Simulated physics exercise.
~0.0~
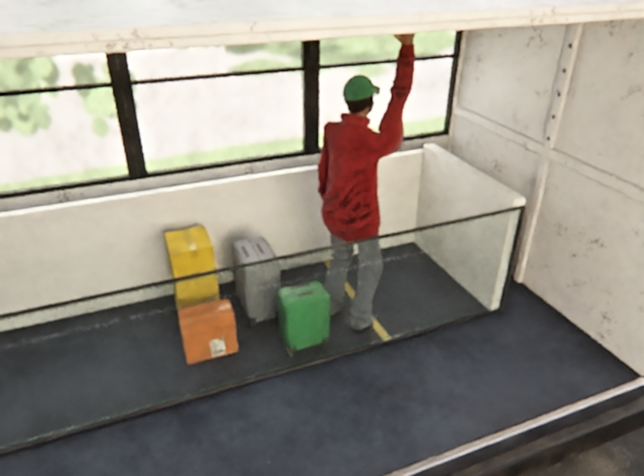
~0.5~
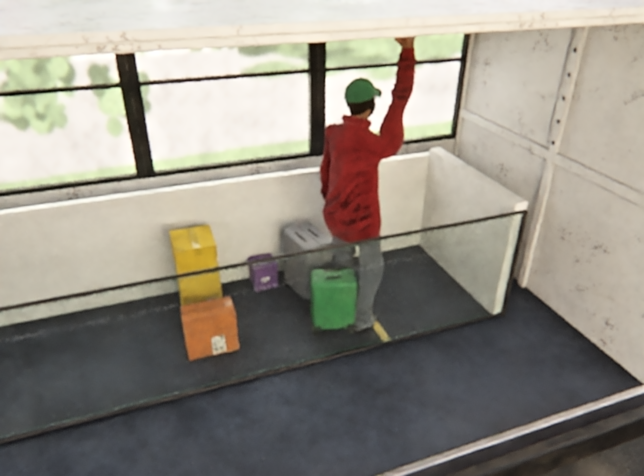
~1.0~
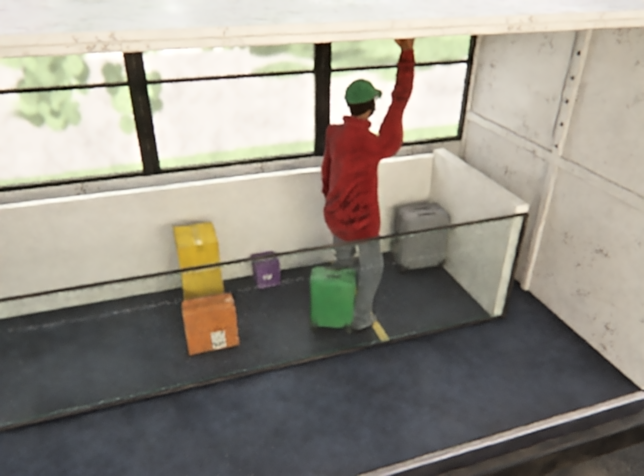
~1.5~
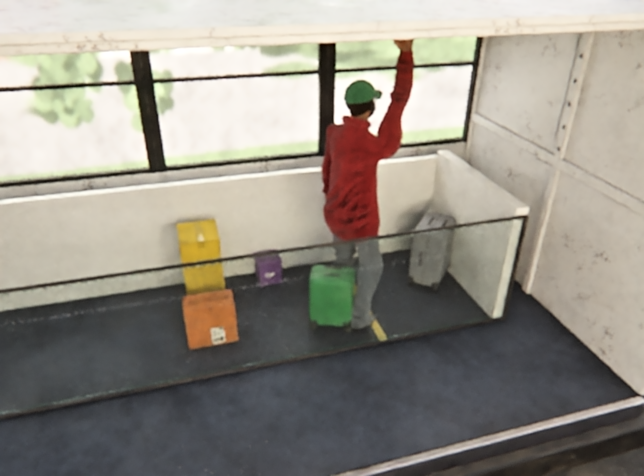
A person in a red jacket and green cap stood holding the overhead edge while a grey case rolled right behind them, past the yellow line, and ended near the end wall; the green case shifted slightly right and stopped short.
